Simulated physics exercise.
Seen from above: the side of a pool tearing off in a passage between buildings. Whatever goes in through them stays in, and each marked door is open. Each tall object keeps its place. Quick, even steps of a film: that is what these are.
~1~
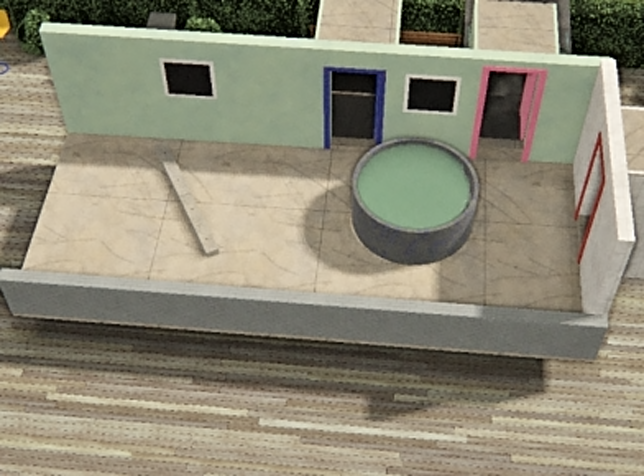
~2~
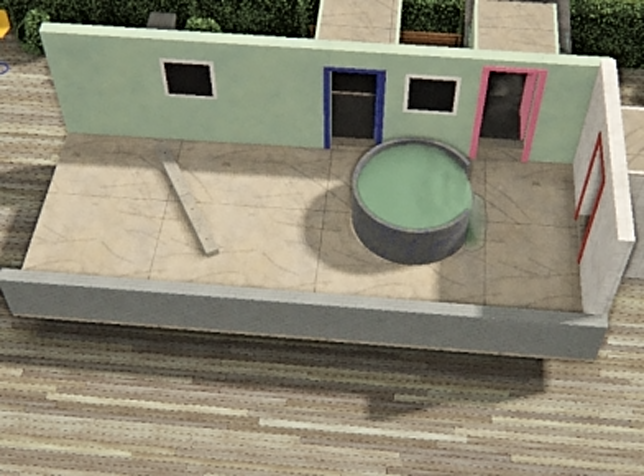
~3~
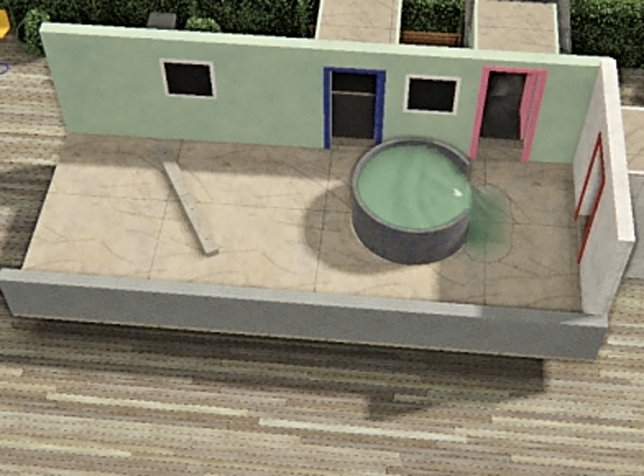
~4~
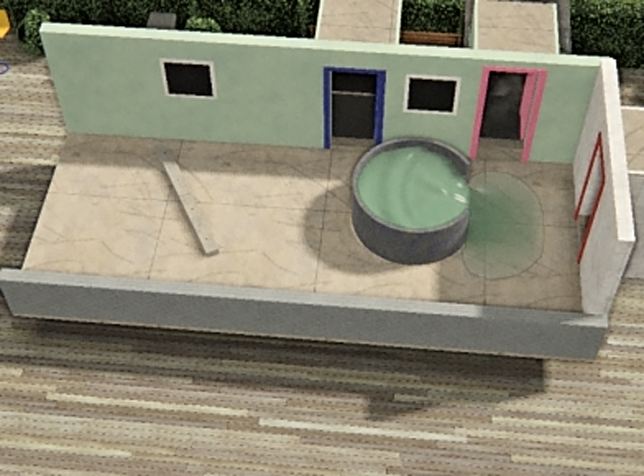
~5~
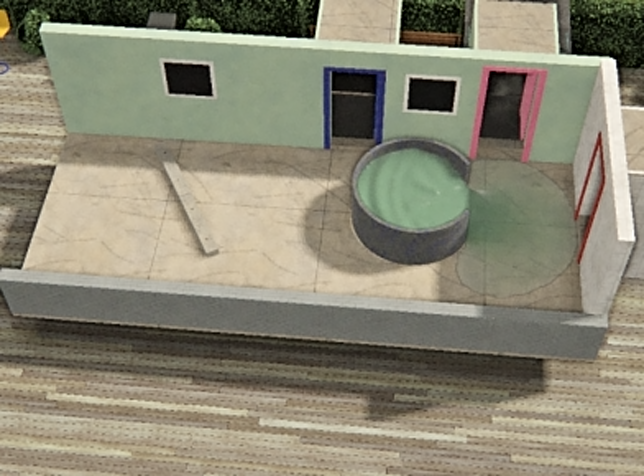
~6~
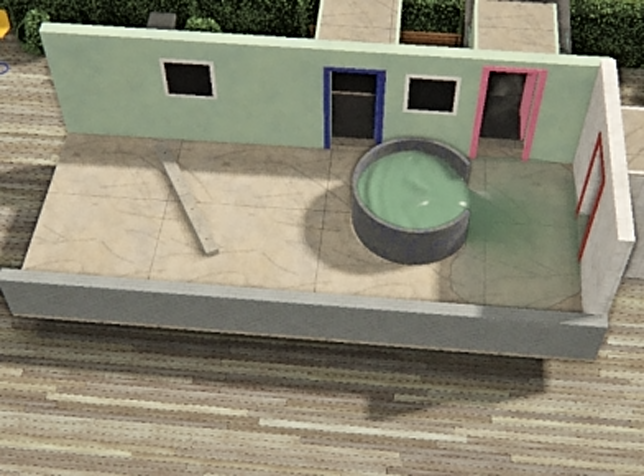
A round grey pool of green water stands right of centre on a tan paved floor, seen from above and in front. Behind it runs a pale green wall with dark windows, a blue-framed doorway and a pink-framed one, while a thin plank lies to the left. Water pours from the pool's right side and spreads across the paving toward the red-framed opening, rippling the surface inside, as the camera stays still.
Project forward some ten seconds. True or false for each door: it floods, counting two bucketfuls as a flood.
Red door - true; pink door - false; blue door - false.
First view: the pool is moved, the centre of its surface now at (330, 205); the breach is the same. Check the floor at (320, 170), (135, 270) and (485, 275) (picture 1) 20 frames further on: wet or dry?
In order, the three spots end up untouched, untouched and waterlogged.
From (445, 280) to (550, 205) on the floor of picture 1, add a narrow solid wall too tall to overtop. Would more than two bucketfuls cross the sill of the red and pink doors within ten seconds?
Door by door: Red door does not get swamped, pink door gets swamped.
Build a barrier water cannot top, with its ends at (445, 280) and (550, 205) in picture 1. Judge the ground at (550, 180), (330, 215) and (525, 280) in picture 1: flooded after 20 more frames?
The first spot is swamped, the second untouched, the third swamped.
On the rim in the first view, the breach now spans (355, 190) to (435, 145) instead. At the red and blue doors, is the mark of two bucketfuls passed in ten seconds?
Well, red stays beneath it and blue gets past it.
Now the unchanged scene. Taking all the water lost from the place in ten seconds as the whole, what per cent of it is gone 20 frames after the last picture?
It comes to around 45 per cent.
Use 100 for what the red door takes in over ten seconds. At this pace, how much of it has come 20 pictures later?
Roughly 95 %.
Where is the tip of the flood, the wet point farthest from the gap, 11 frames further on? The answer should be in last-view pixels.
Roughly (581, 336).
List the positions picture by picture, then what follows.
The pool at (415, 186) is whole and still, in the first picture.
The front is at (476, 248), out from the gap at (471, 211), in the second picture.
Water pours out at (471, 212) and has run to (495, 258), in the third picture.
Water pours out at (470, 213) and has run to (529, 263), in the fourth picture.
The front is at (569, 257), out from the gap at (470, 213), in the fifth picture.
The front is at (581, 285), out from the gap at (470, 212), in the sixth picture.
A moment on, water covers 20 % of the floor; the red door far over two buckets in, the pink door wet at the sill, nothing in, the blue door not reached.
Next, water covers 25 % of the floor; the red door far over two buckets in, the pink door wet at the sill, nothing in, the blue door not reached.
Then, water covers 40 % of the floor; the red door far over two buckets in, the pink door wet at the sill, nothing in, the blue door wet at the sill, nothing in.
Later, water covers 80 % of the floor; the red door far over two buckets in, the pink door wet at the sill, nothing in, the blue door wet at the sill, nothing in.
In the end, water covers 90 % of the floor; the red door far over two buckets in, the pink door wet at the sill, nothing in, the blue door wet at the sill, nothing in.
